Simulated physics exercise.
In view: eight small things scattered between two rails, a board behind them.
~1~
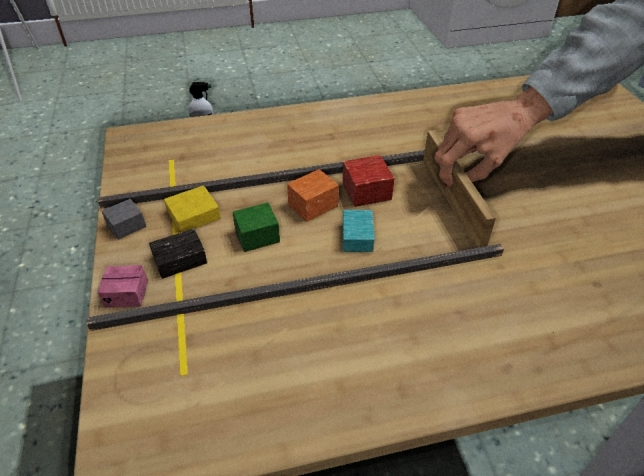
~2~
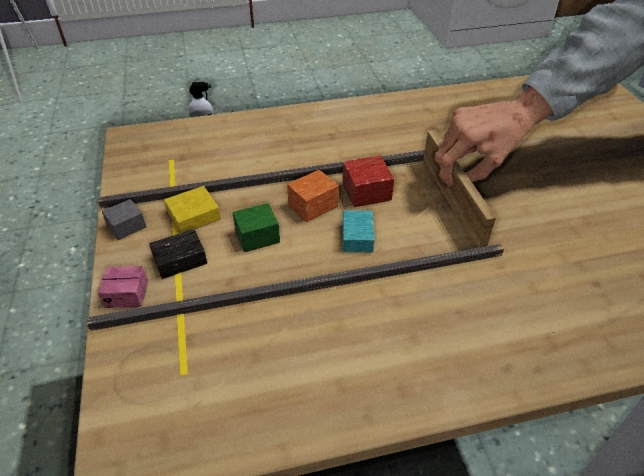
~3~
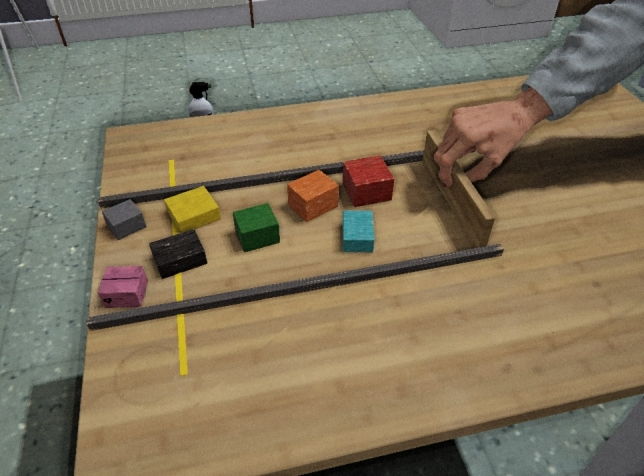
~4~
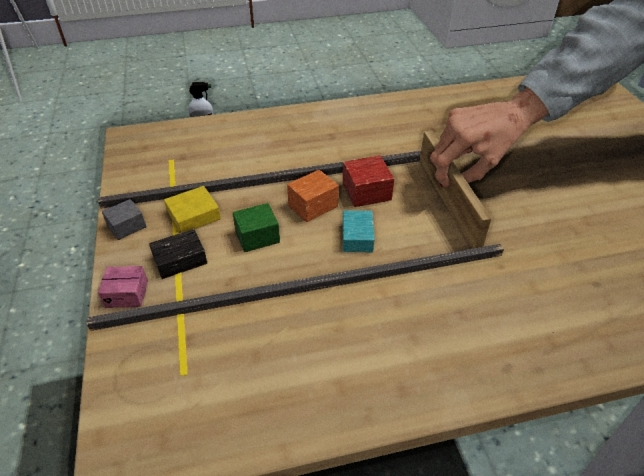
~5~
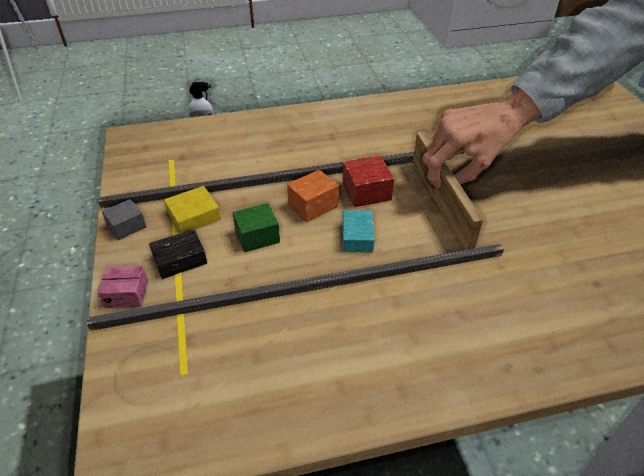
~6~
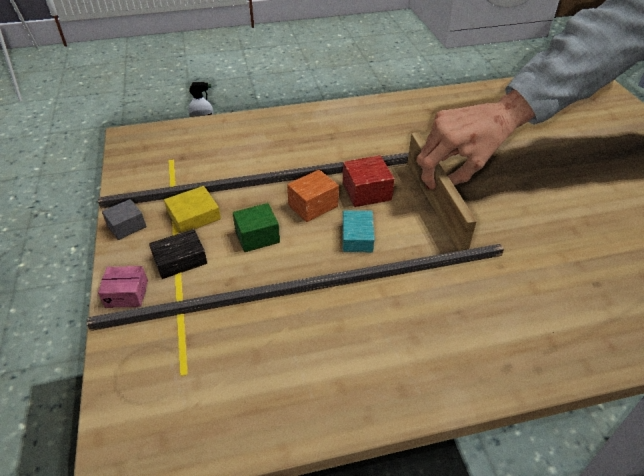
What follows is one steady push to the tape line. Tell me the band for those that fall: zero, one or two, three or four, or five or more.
Here the number that fall off is three or four.
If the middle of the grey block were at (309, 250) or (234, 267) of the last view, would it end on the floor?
Place by place, it remains up; holds on.
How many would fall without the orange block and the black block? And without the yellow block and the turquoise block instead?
Fallen: 1, and 2 in the other try.
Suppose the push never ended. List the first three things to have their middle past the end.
They are the grey block, the pink box, the yellow block.
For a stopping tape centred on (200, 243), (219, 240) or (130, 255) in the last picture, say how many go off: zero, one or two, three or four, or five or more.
For each place: Either three or four; one or two; five or more.
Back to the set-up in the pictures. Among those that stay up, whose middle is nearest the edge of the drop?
The black block ends nearest.
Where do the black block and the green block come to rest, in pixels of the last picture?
The black block at (92, 279), the green block at (125, 244).
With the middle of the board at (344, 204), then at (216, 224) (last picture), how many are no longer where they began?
At the one place 3, at the other 8.
Soon after, none off yet; grey block at rest near (124, 219); pink box at rest near (124, 287); black block at rest near (178, 253).
At rest, the number that fall off is three or four; fallen, yellow block, pink box and grey block.
